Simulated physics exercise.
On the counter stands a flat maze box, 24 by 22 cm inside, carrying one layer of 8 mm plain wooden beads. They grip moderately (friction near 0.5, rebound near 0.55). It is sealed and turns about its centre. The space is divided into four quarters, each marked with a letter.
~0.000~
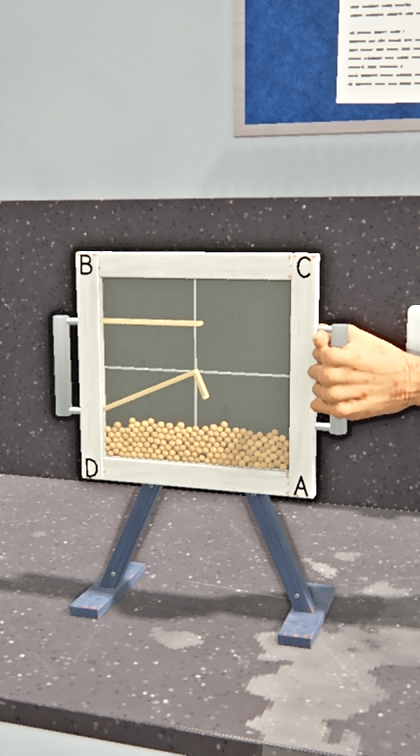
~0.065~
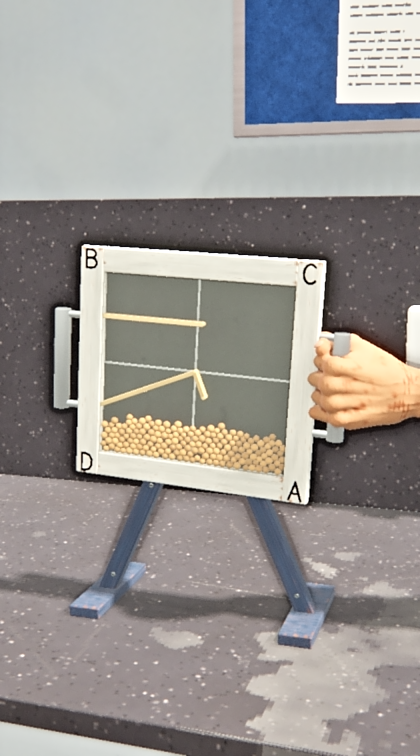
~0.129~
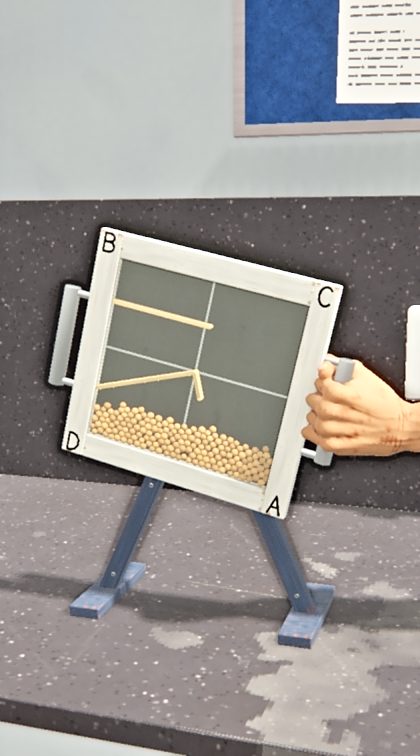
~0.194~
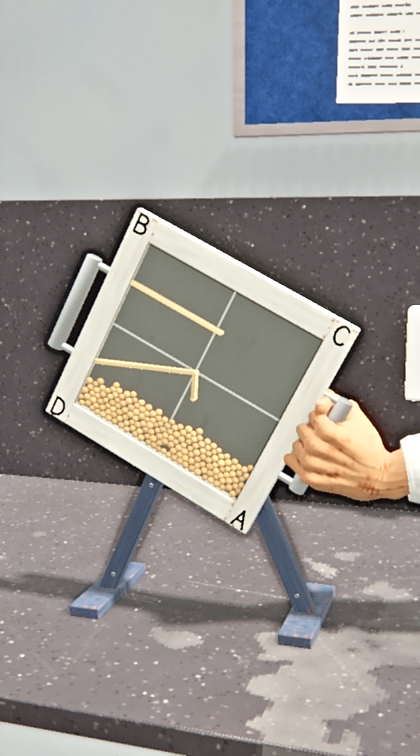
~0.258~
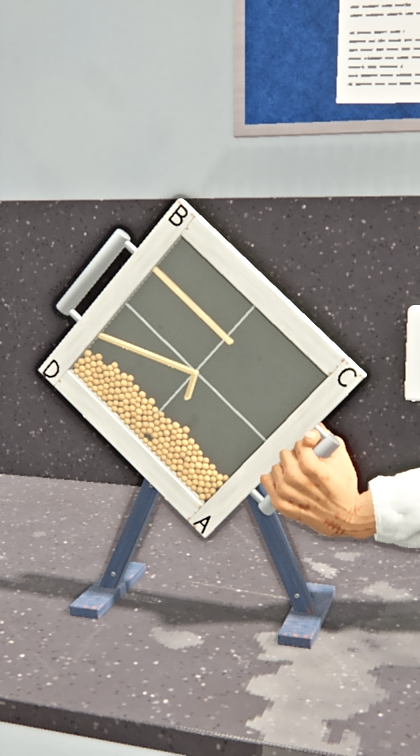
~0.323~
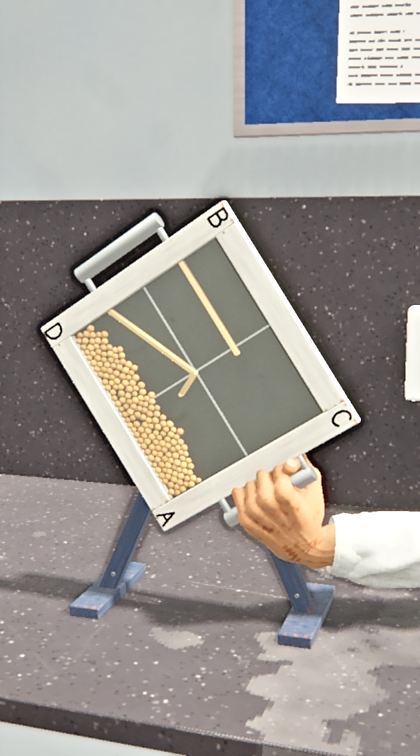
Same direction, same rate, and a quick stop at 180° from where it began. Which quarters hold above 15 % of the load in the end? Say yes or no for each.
Quarter A no, quarter B yes, quarter C yes, quarter D no.
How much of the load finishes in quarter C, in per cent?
Roughly 70 per cent.
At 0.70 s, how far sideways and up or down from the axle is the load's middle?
About 6 cm left and 7 cm below.
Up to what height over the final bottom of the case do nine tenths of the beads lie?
Roughly 6 cm.
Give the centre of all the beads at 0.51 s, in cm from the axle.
Some 7 cm left and 4 cm below.
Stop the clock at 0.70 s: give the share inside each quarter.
Quarter A: 35; quarter B: 0; quarter C: 65; quarter D: 0.
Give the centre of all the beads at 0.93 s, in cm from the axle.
Some 6 cm left and 7 cm below.
By 0.51 s it has turned 100°, the beads' middle is 7 cm left of and 4 cm below the axle; by quarter, A 80 %, C 5 %, D 15 %.
By 0.70 s it has turned 144°, the beads' middle is 6 cm left of and 7 cm below the axle; by quarter, A 35 %, C 65 %.
All still by 1.9 s, A 0 %, B 30 %, C 70 %, D 0 %.
